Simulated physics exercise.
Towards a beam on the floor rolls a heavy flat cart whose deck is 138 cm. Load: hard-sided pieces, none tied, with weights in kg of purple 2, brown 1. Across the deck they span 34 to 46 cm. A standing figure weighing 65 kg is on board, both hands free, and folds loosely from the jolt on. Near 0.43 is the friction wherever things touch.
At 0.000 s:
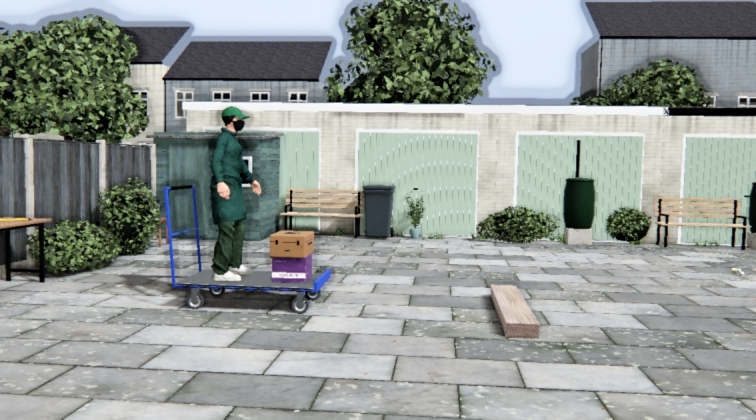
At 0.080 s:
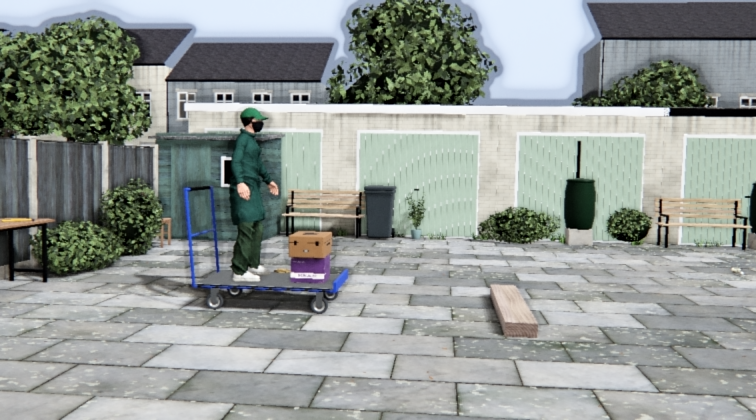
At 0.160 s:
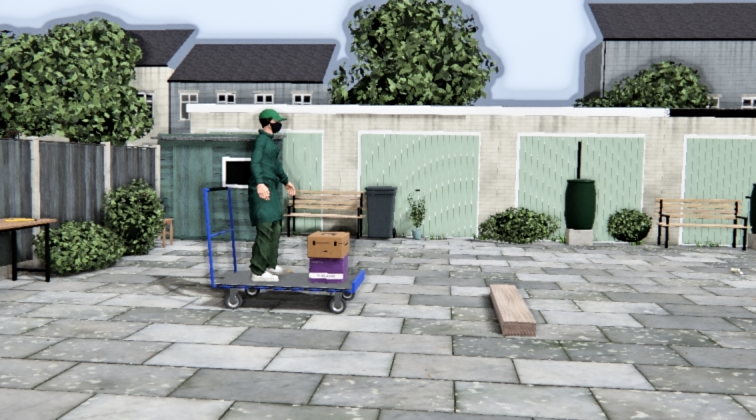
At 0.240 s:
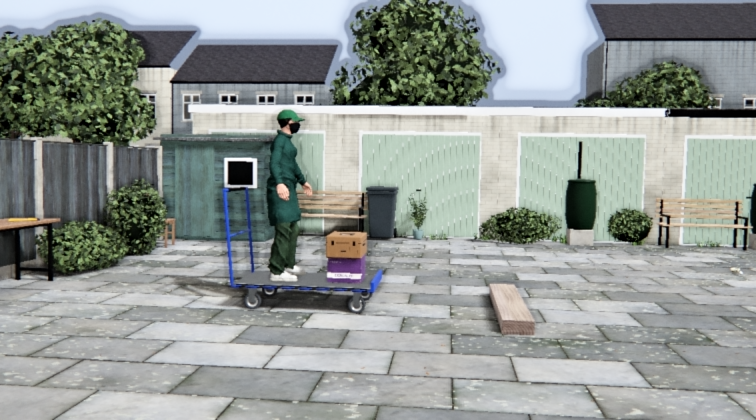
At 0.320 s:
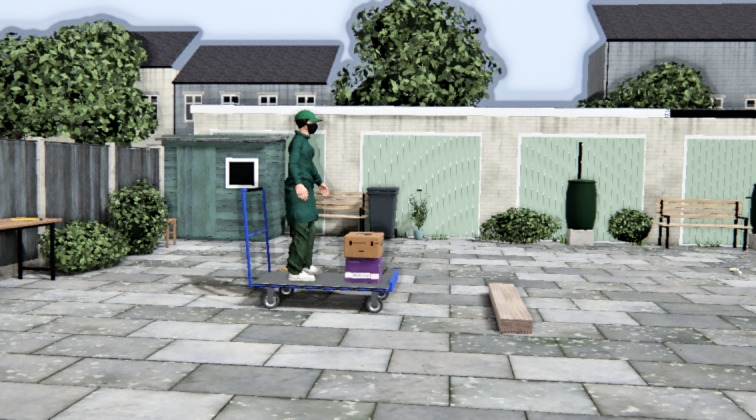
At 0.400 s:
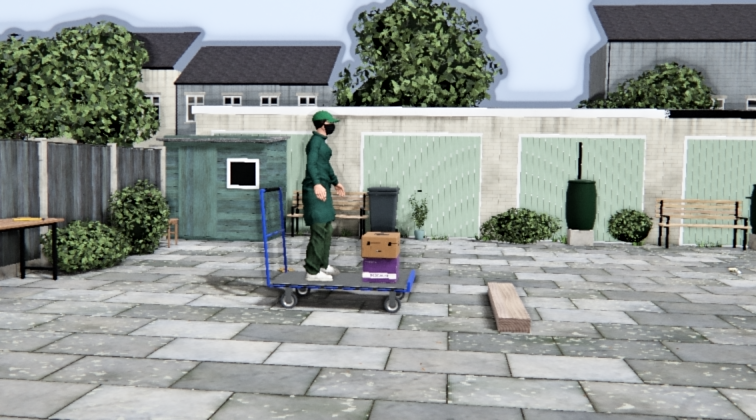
A blue platform cart rolled steadily to the right across a paved yard, carrying a standing person in green with a cap and dark mask, hands free, behind a brown box stacked on a purple one.
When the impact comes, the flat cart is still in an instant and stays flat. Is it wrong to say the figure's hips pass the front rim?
No, that is right; they pass the front rim.
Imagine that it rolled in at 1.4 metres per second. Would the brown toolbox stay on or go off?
I'd expect brown to come away.
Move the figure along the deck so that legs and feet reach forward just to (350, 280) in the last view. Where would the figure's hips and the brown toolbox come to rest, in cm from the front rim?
Hips 80 past, brown 160 past.
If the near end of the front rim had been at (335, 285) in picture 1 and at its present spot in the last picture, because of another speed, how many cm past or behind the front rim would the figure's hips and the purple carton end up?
So the hips settle 50 cm short of the front rim, while the purple one stops 20 cm behind it.
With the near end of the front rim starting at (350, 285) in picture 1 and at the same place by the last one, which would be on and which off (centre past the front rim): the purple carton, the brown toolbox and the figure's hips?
Then the purple one is still in place, the brown one is past the rim and the hips are still in place.
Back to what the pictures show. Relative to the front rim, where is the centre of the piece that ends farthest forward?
Roughly 110 cm beyond the front rim.
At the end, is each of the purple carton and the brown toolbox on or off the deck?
Result - purple: Stays; brown: Goes over.
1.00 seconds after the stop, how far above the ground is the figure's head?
60 cm.
After 0.80 s the deck stops.
After 1.05 s the figure's hips are 45 cm behind the rim, near (459, 216) in the last picture's view.
After 1.35 s the figure's hips are 3 cm behind the rim, near (501, 234) in the last picture's view.
After 1.80 s the figure's hips are 50 cm past the rim, near (552, 299) in the last picture's view.
When all is still (3.4 s), past the rim, brown toolbox and the figure's hips; behind it, purple carton.
